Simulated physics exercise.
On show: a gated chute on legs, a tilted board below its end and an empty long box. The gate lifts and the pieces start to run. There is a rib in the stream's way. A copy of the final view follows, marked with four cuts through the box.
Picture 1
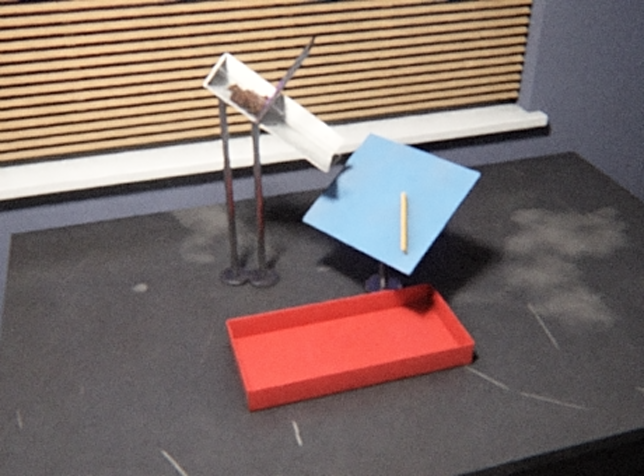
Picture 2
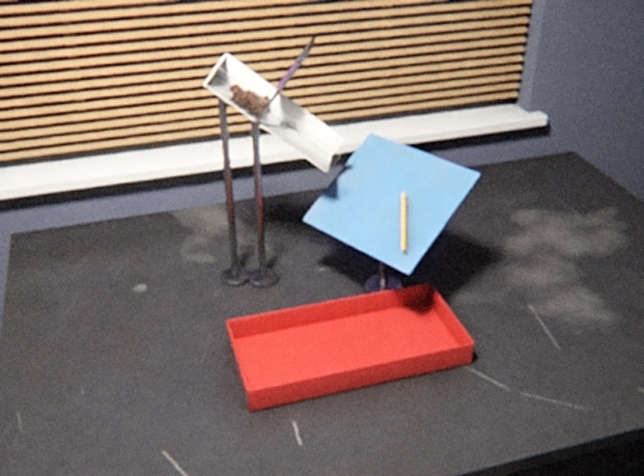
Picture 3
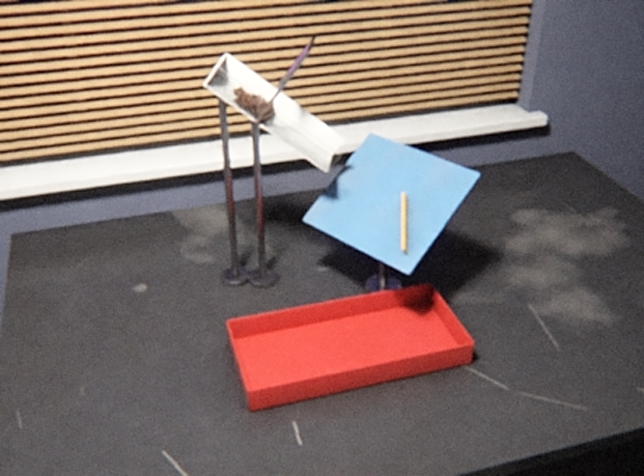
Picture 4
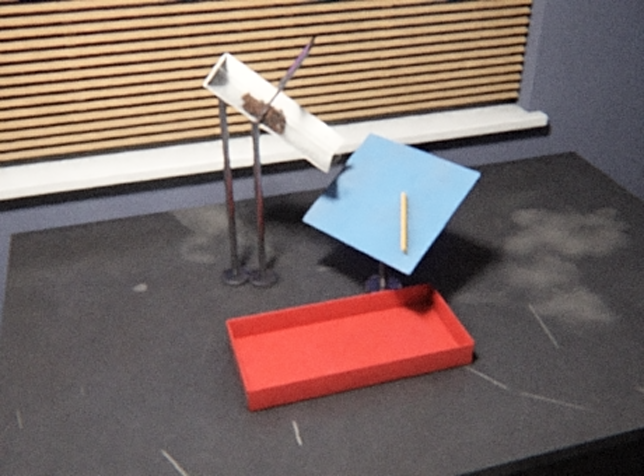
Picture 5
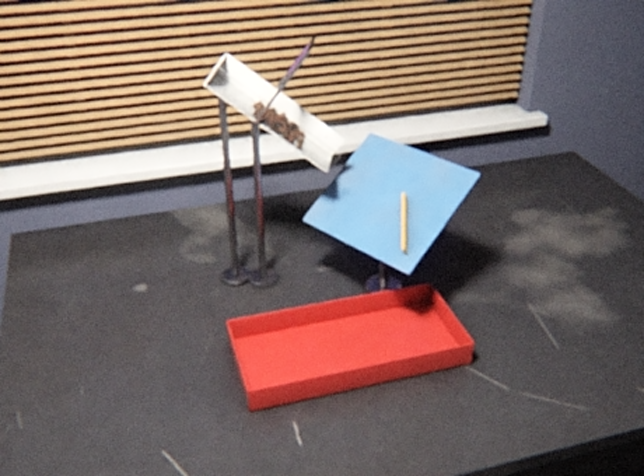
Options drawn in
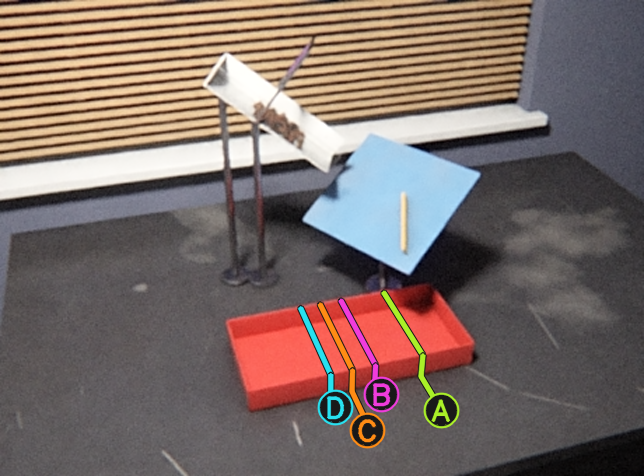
On a dark tabletop, small brown pieces slide partway down a white chute toward the right.
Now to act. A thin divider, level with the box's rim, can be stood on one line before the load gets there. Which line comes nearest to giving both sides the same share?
The answer is line B.
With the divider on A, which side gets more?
Left.
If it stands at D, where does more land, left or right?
The right side.
On the marked copy, line A crosses the front rim at (422, 354); line B crosses the front rim at (375, 364); line C crosses the front rim at (352, 369); line D crosses the front rim at (330, 374).
With A, of what is caught, all on the left of the divider, none on the right.
With B, of what is caught, about a third on the left of the divider, about two thirds on the right.
With C, of what is caught, a small part on the left of the divider, nearly all on the right.
With D, of what is caught, a stray few on the left of the divider, nearly all on the right.
